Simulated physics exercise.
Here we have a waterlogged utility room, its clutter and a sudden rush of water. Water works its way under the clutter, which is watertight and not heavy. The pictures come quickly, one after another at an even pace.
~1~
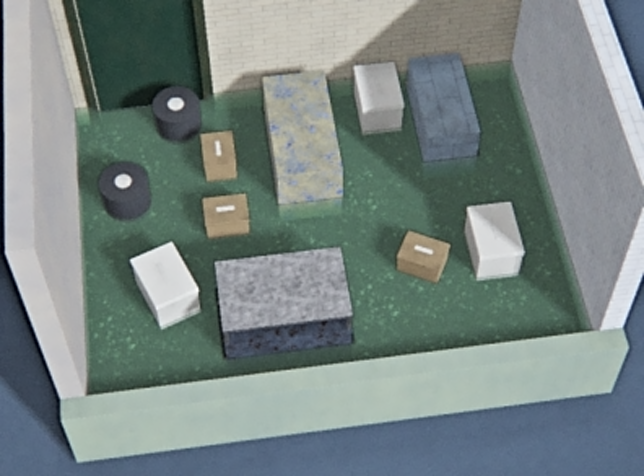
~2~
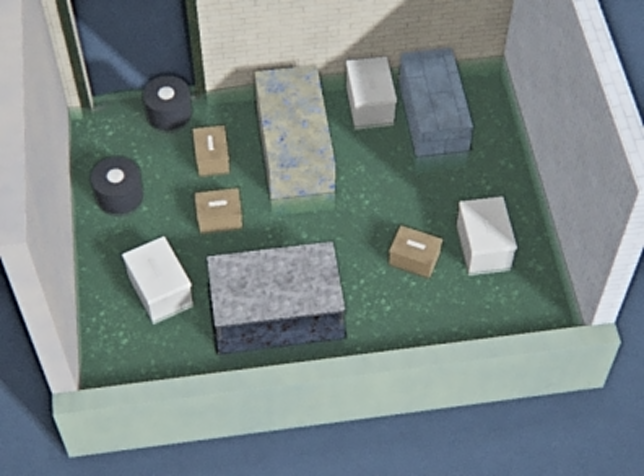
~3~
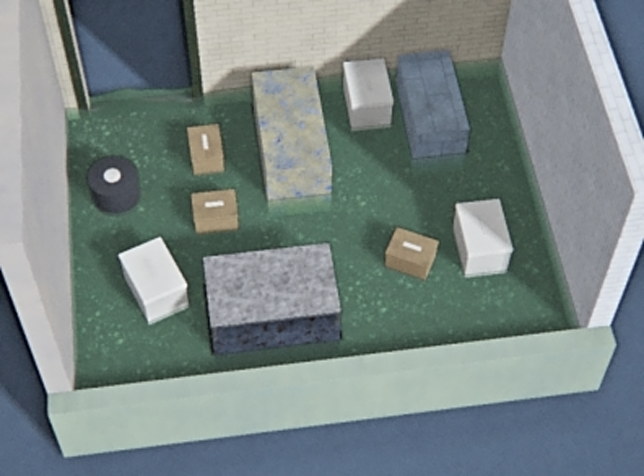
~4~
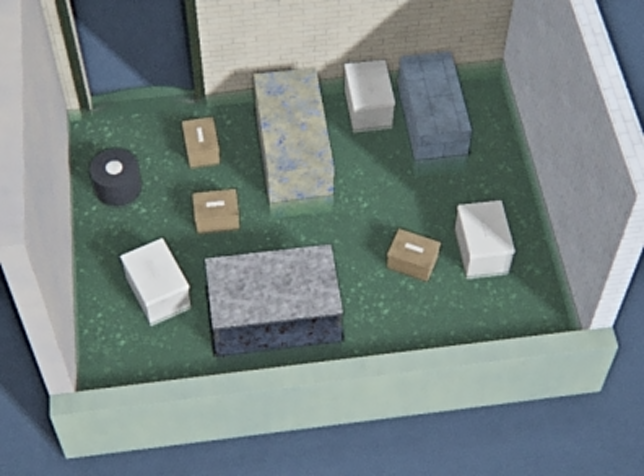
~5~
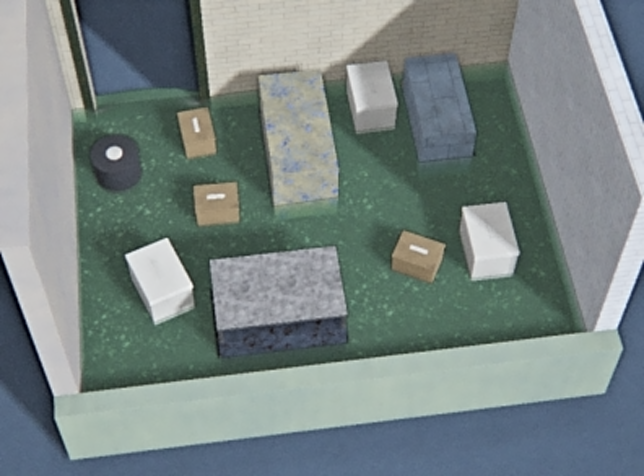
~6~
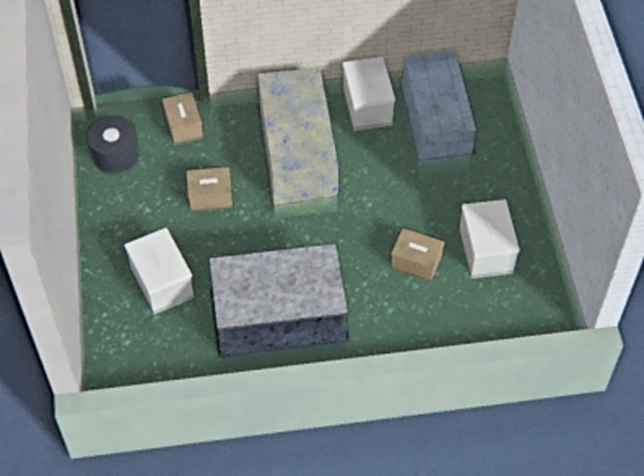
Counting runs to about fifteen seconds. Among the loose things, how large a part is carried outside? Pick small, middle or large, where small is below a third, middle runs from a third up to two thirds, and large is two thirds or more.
Large.
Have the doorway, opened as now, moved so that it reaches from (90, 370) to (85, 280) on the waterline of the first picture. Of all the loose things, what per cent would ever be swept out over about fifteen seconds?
Close to 60 %, I think.
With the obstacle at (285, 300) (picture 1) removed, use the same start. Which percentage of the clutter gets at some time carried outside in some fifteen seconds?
I'd say somewhere around 60 per cent.
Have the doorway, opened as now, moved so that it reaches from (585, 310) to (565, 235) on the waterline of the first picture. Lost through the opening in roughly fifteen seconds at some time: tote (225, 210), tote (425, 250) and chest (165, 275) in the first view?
Same order as asked: Exits, exits, never leaves.
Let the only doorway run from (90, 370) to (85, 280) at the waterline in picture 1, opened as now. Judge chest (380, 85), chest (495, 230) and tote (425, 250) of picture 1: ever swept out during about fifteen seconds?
Sequentially: Remains indoors, remains indoors, leaves the room.
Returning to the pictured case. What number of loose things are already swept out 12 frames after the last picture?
The answer here is 4.
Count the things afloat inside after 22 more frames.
Counting them up gives 3.
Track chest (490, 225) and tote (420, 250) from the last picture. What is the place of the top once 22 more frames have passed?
Estimate - first: (383, 232), second: (114, 110).
A moment on, 2 of 8 are out; 6 afloat.
Next, 4 of 8 are out; 4 afloat.
Later, 5 of 8 are out; 3 afloat.
In the end, 6 of 8 are out; 2 afloat.
